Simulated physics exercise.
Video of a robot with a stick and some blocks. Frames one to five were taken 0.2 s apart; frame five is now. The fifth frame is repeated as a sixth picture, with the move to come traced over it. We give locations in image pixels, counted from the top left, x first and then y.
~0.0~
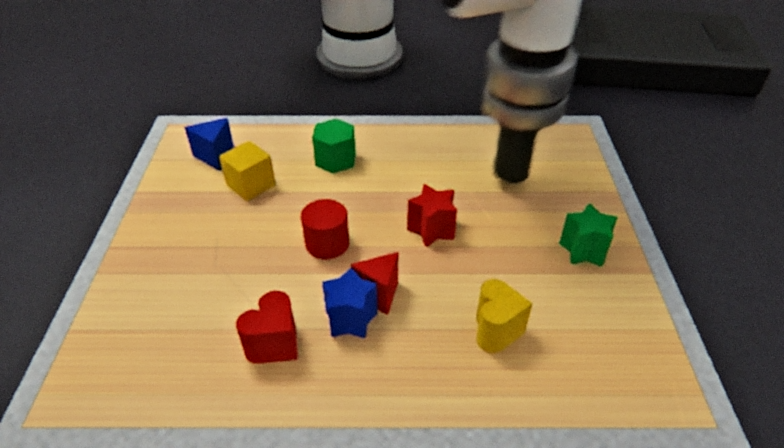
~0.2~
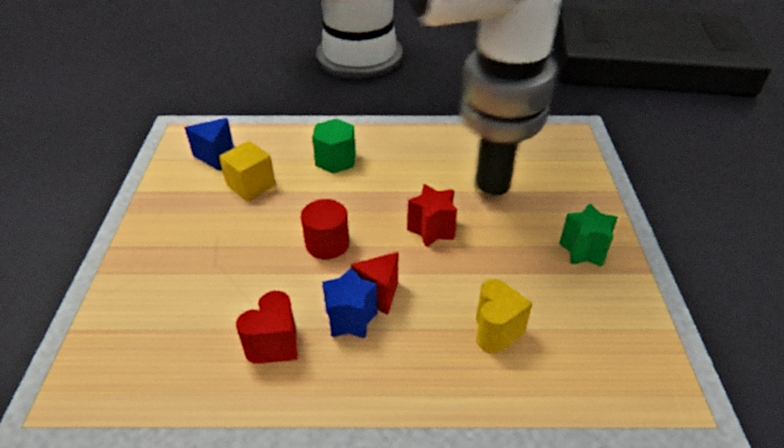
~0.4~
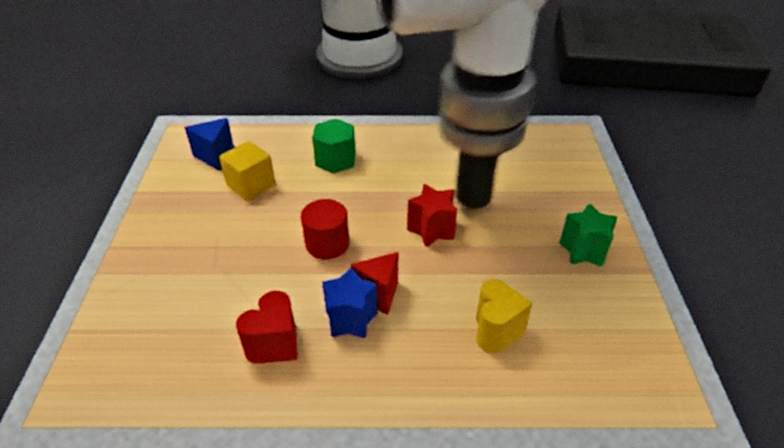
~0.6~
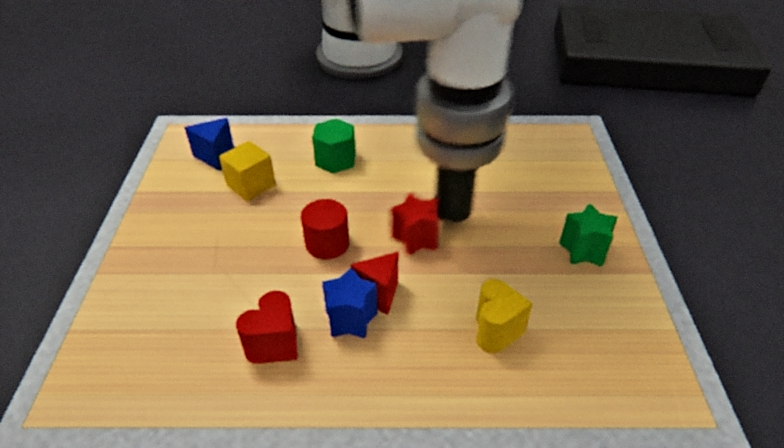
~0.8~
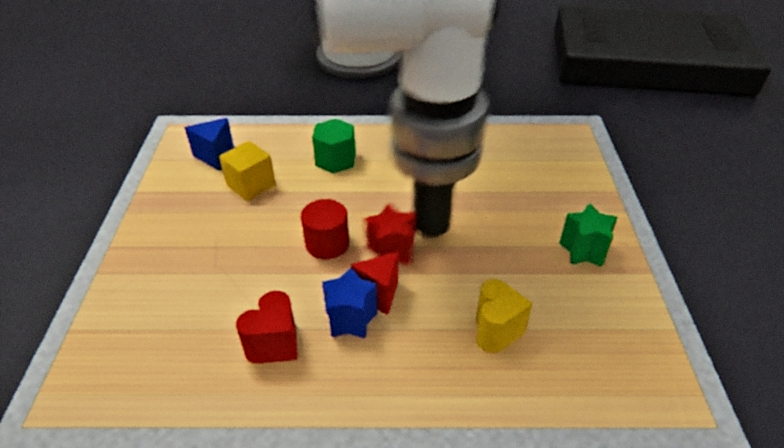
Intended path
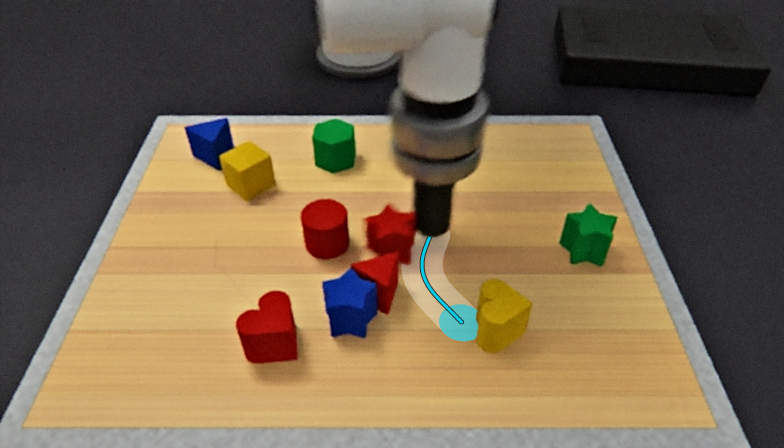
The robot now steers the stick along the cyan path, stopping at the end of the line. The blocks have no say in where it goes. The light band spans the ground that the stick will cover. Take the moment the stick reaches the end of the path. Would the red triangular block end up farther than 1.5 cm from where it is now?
Final answer: No.
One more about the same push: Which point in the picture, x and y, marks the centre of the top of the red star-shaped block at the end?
Close to (377, 233).
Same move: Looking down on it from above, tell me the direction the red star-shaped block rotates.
Watching from overhead, you'd notice the red star-shaped block rotating clockwise.
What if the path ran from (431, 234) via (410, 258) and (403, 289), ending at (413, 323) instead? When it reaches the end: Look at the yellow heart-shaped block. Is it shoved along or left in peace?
My prediction: It remains in place.
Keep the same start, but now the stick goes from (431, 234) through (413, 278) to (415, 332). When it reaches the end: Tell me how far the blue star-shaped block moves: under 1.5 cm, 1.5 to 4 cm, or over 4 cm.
It shifts by 1.5 to 4 cm.
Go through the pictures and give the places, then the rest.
In the first frame, tip of the stick (511, 173), middles of tops, red triangular block (379, 266), red star-shaped block (434, 199), yellow heart-shaped block (502, 301).
In the second frame, stick (492, 184), nothing pushed.
In the third frame, stick (473, 197), nothing pushed.
In the fourth frame, stick (453, 210), red star-shaped block (417, 208).
In the fifth frame, stick (431, 223), red triangular block (379, 266), red star-shaped block (391, 221), yellow heart-shaped block (502, 301).
The line goes from (431, 234) by way of (422, 262) and (434, 293) to (462, 322).
The first path, step by step. One third of the way, stick (423, 253); red star-shaped block (377, 232), turned 50° clockwise.
Two thirds of the way, stick (436, 284); red star-shaped block (377, 233), turned 55° clockwise.
At the end, stick (463, 312); red triangular block unmoved; red star-shaped block (377, 233), turned 55° clockwise; yellow heart-shaped block (511, 305).
